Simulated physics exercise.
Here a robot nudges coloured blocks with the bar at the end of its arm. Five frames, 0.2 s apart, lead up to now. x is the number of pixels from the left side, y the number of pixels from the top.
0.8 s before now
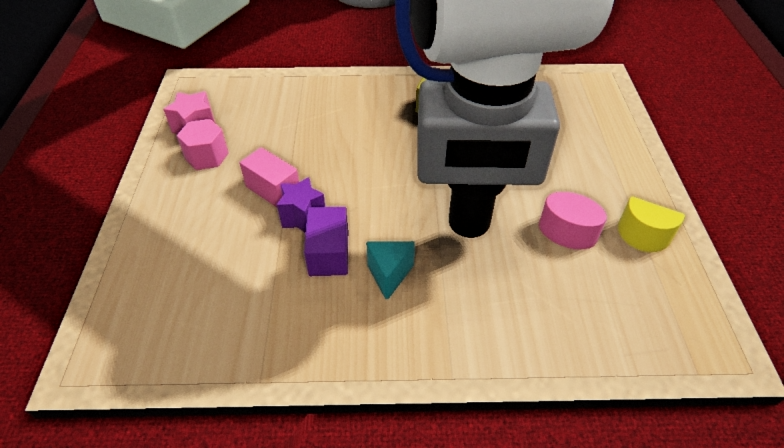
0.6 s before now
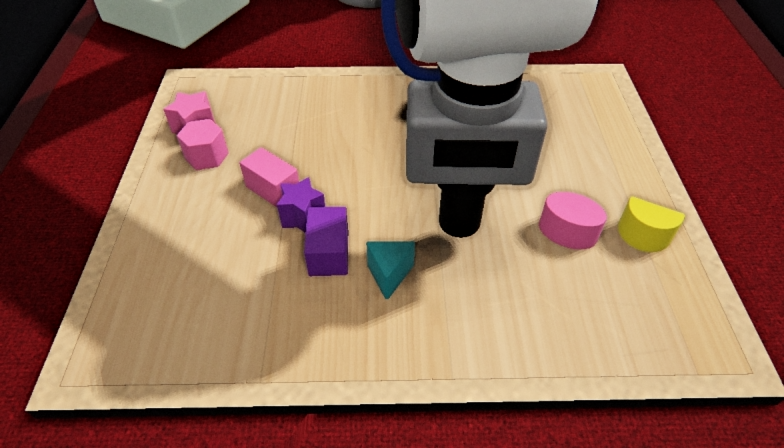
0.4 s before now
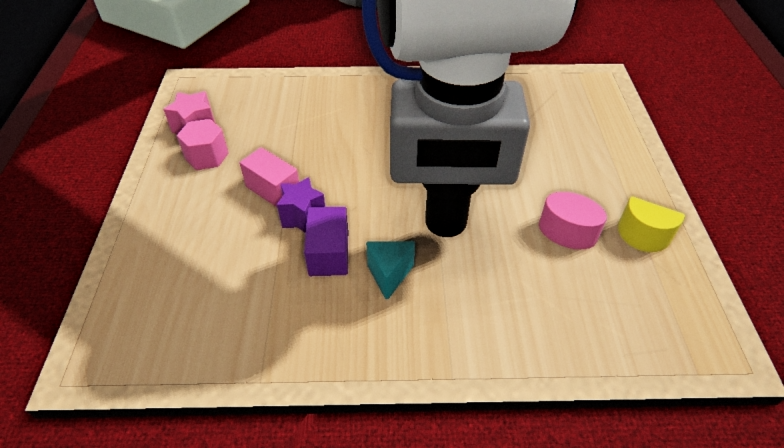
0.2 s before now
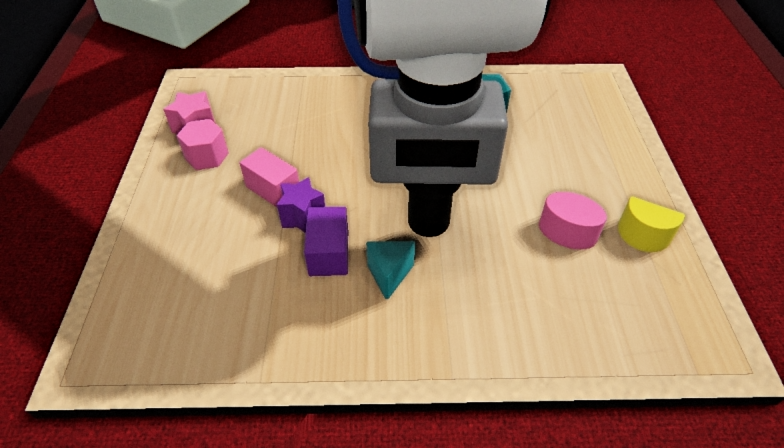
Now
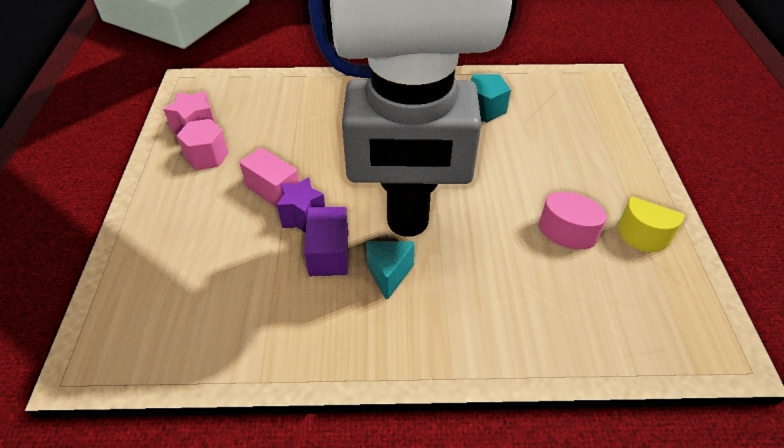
A robot arm slid slowly left above the wooden board toward the turquoise triangular piece, revealing another turquoise block behind it, while the pink, purple and yellow blocks stayed where they were.
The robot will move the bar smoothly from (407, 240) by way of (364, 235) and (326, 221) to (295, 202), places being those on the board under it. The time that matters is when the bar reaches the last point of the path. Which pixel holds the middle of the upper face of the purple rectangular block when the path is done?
The middle of its top is at (303, 234).
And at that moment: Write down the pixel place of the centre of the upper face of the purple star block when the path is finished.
At pixel (256, 190).
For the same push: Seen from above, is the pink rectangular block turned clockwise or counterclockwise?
Rotation: Clockwise.
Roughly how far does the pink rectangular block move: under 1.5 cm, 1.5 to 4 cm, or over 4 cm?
By the end of the path, it will have gone between 1.5 and 4 cm.
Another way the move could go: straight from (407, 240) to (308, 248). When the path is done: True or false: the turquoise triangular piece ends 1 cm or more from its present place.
That claim is false.
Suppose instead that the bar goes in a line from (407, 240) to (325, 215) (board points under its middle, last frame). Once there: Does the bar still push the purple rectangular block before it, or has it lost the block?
I expect it to be beside or behind the bar.
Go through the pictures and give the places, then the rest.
The first frame shows lower end of the bar (469, 224), tops of blocks, pink rectangular block (268, 165), purple star block (299, 193), purple rectangular block (326, 229), turquoise triangular piece (389, 253).
The second frame shows bar (459, 223), blocks as before.
The third frame shows bar (446, 223), blocks as before.
The fourth frame shows bar (429, 223), blocks as before.
The fifth frame shows bar (408, 223), pink rectangular block (268, 165), purple star block (299, 193), purple rectangular block (326, 229), turquoise triangular piece (389, 253).
The first path, step by step. One third of the way, bar (363, 217); nothing pushed yet.
Two thirds of the way, bar (322, 204); purple star block (285, 195), turned 45° clockwise; purple rectangular block (303, 234), turned 40° anticlockwise.
At the end, bar (292, 184); pink rectangular block (249, 158), turned 30° clockwise; purple star block (256, 190); purple rectangular block (303, 234), turned 40° anticlockwise; turquoise triangular piece not moved.
